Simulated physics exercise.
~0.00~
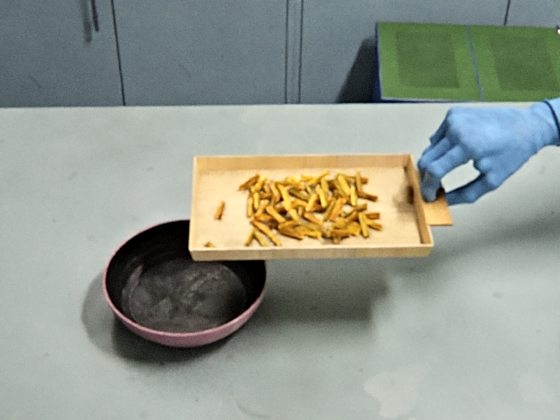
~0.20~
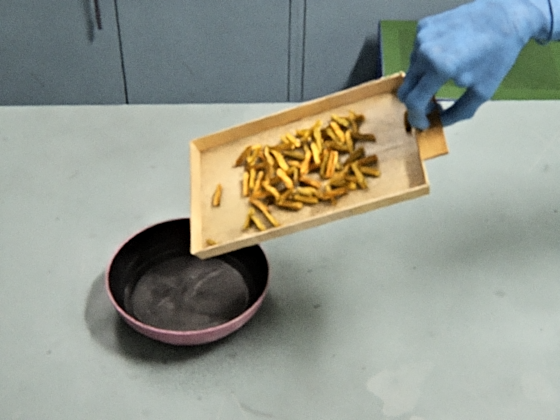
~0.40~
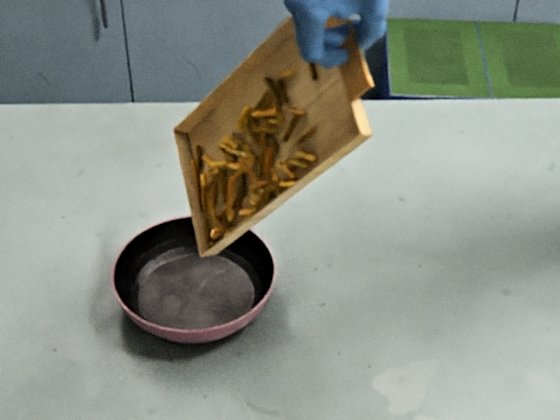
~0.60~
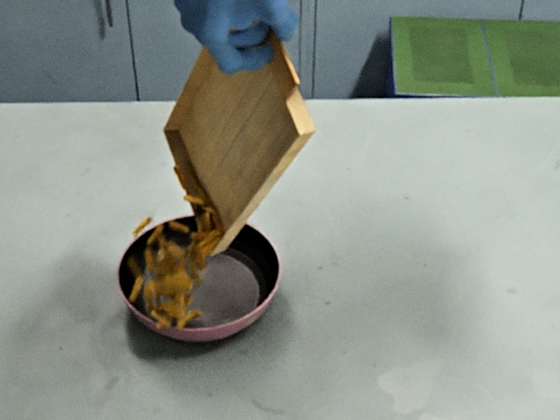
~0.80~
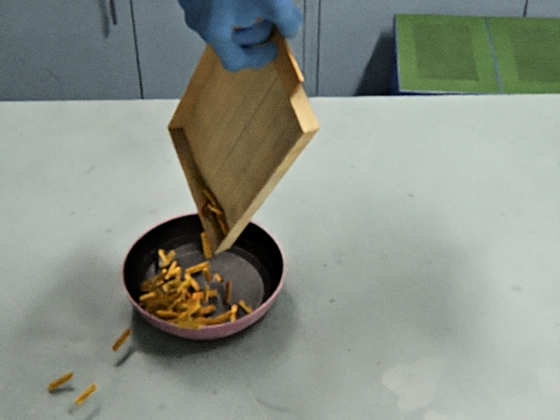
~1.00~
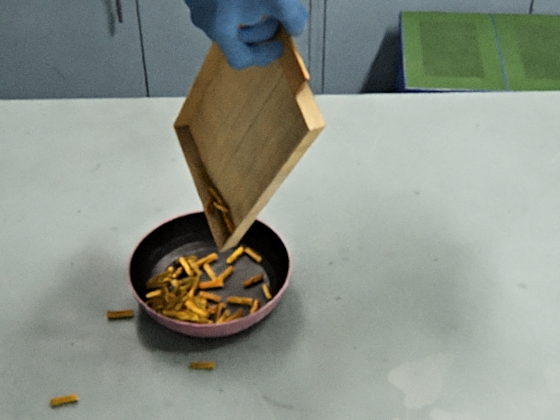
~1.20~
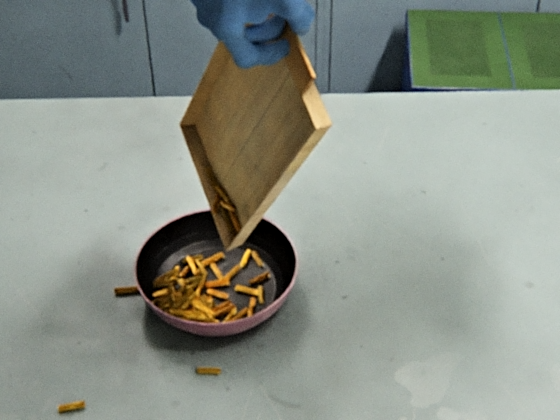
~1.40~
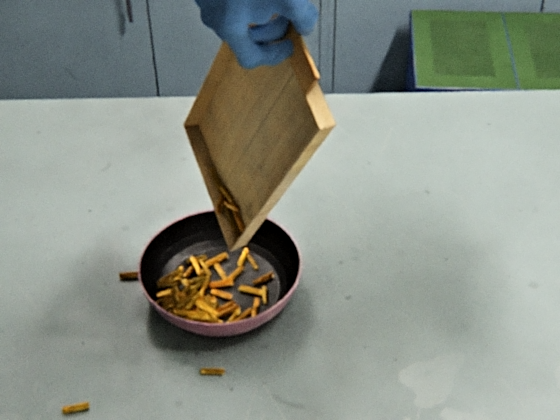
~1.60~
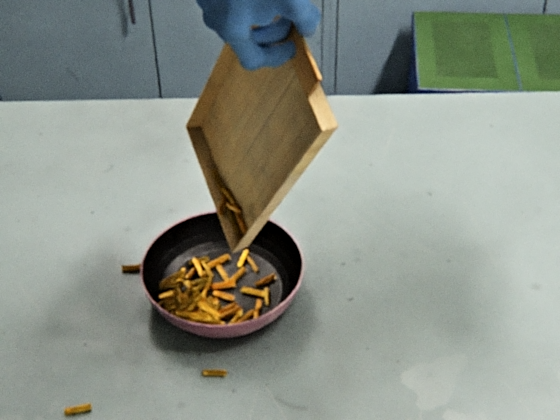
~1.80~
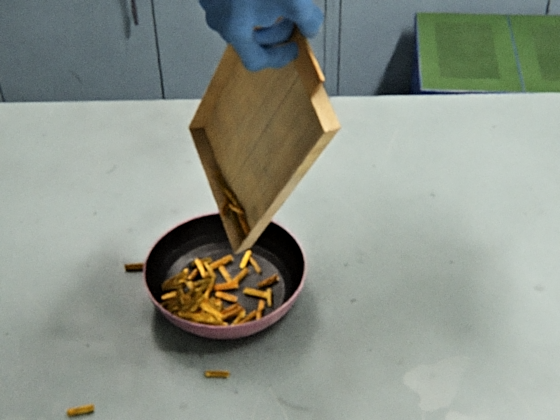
A shallow wooden tray holding dozens of short golden-brown pieces, like dry pasta, is held by a blue-gloved hand above a grey table, beside a round pan with a pink outside and dark inside. The hand lifts and tips the tray, swinging it left over the pan as the pieces slide toward the lower corner. With the tray steeply tilted, they pour out in a rush, and a few scatter onto the table. The hand then holds the tray still. Most pieces rest in the pan, three lie outside it, and a few remain in the tray's corner.
